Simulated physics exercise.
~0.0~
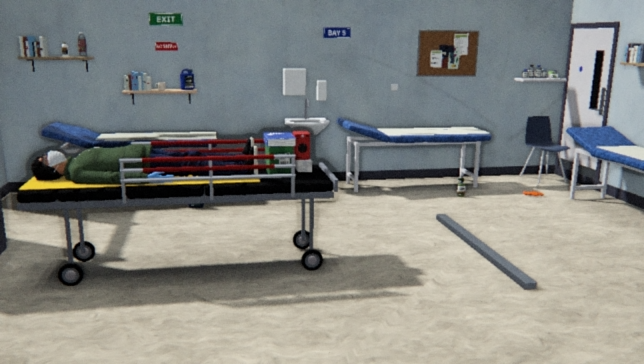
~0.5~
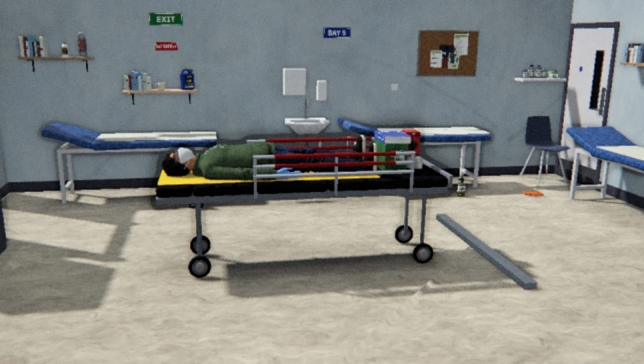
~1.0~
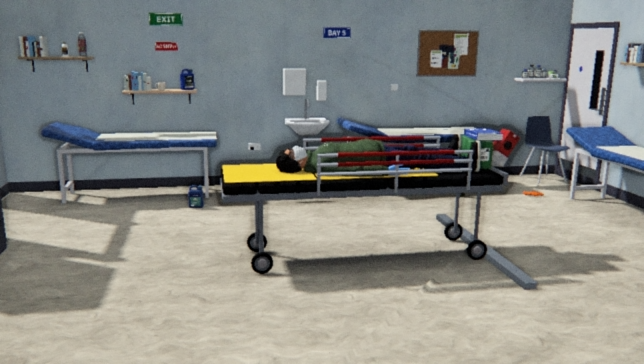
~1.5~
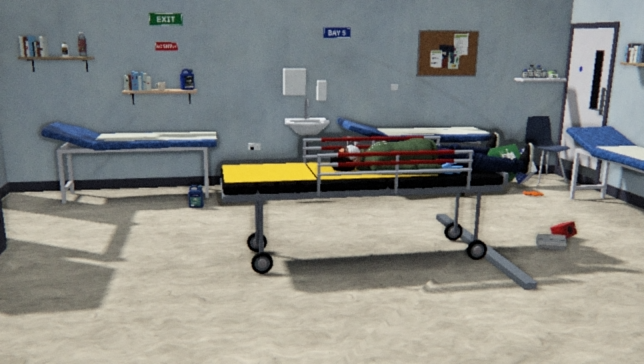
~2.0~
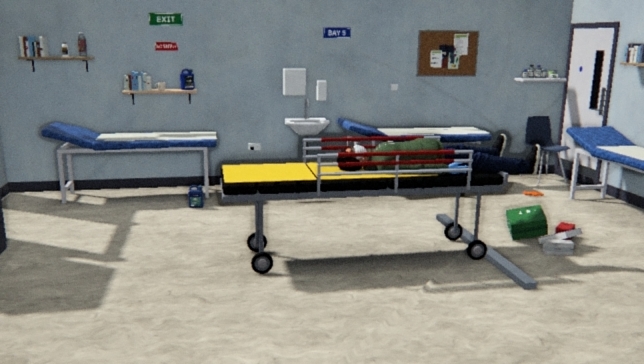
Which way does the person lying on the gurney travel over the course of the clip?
The person moves to the right, first riding along with the rolling gurney and then sliding further along the mattress after it stops.
